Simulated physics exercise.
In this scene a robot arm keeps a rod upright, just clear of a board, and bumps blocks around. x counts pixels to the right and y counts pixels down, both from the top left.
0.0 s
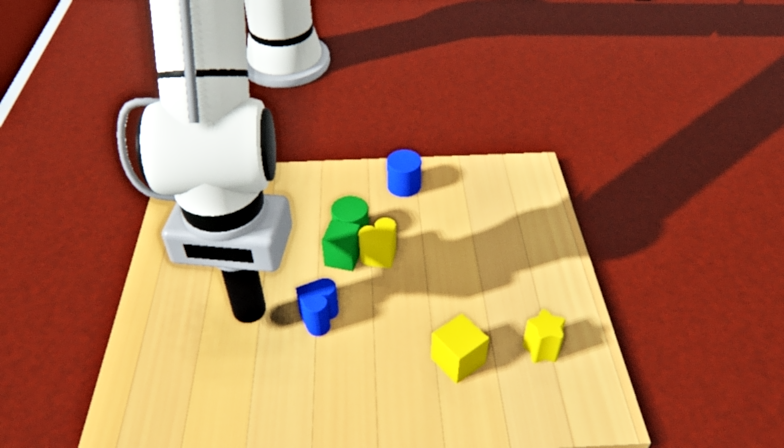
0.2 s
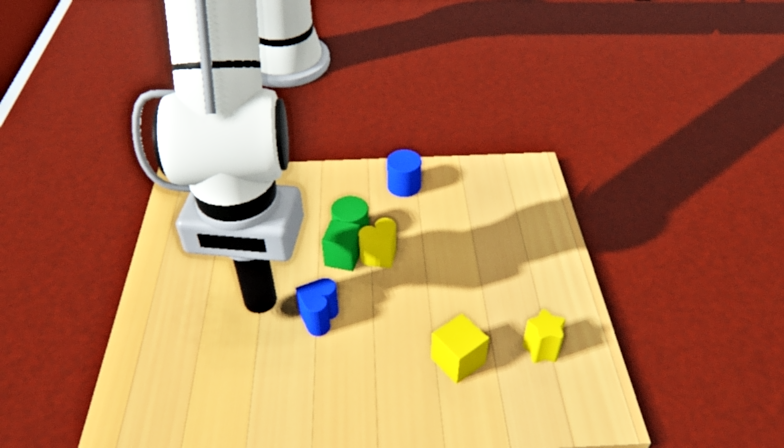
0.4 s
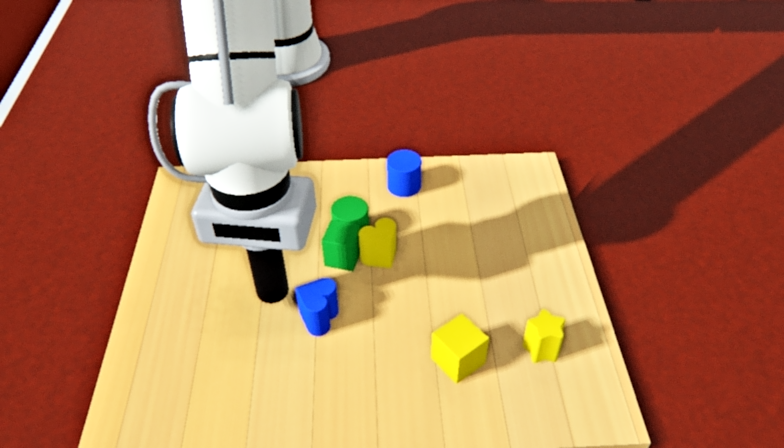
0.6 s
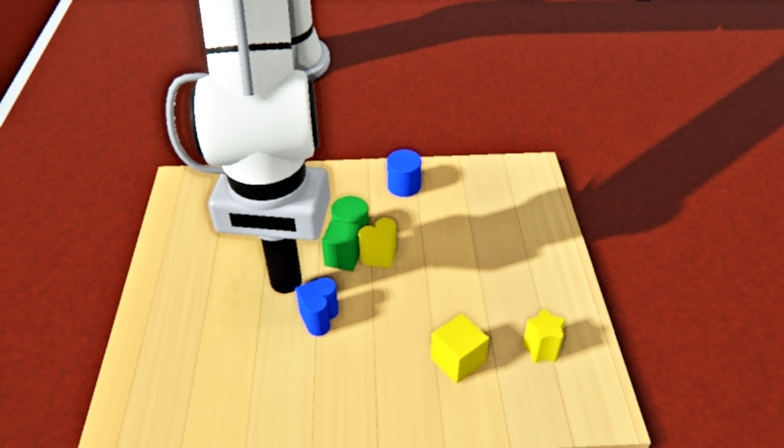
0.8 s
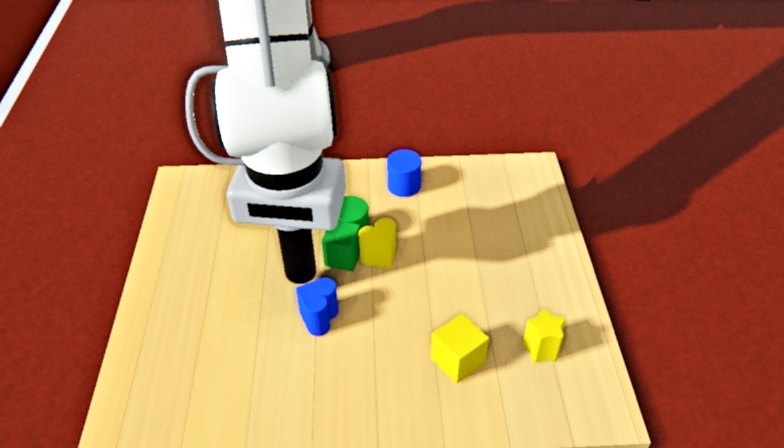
White robot arm with a black rod sliding right and slightly up over a wooden board, blue, green and yellow blocks staying still.
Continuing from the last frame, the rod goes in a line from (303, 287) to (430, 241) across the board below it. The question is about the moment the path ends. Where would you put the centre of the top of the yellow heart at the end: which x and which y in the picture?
Around (447, 199).
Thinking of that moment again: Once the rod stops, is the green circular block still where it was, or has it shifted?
It is shifted.
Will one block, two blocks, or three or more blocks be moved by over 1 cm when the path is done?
It should be three or more.
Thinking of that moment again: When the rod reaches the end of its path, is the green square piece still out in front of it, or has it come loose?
Answer: Slipped away.
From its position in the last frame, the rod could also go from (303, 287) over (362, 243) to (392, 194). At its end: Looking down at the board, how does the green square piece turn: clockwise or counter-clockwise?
Viewed from overhead, the green square piece winds up turned clockwise.
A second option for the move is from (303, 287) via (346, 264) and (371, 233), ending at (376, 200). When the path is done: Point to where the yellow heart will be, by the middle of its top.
I predict (405, 224).
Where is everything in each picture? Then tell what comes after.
The first picture shows rod's lower end at (250, 312); blue heart at (316, 293); green square piece at (341, 232); green circular block at (350, 208); yellow heart at (379, 231).
The second picture shows rod at (261, 302); blocks still.
The third picture shows rod at (273, 292); blocks still.
The fourth picture shows rod at (287, 283); blocks still.
The fifth picture shows rod at (301, 274); blue heart at (316, 293); green square piece at (341, 232); green circular block at (350, 208); yellow heart at (379, 231).
The first path, step by step. One third of the way, rod at (347, 258); green square piece at (356, 222), turned 15° anticlockwise; green circular block at (355, 198); yellow heart at (392, 228), turned 35° clockwise.
Two thirds of the way, rod at (389, 243); green square piece at (369, 213), turned 50° anticlockwise; green circular block at (356, 191); yellow heart at (414, 217), turned 55° clockwise.
At the end, rod at (430, 228); blue heart still; green square piece at (369, 213), turned 50° anticlockwise; green circular block at (356, 191); yellow heart at (447, 199), turned 20° clockwise.
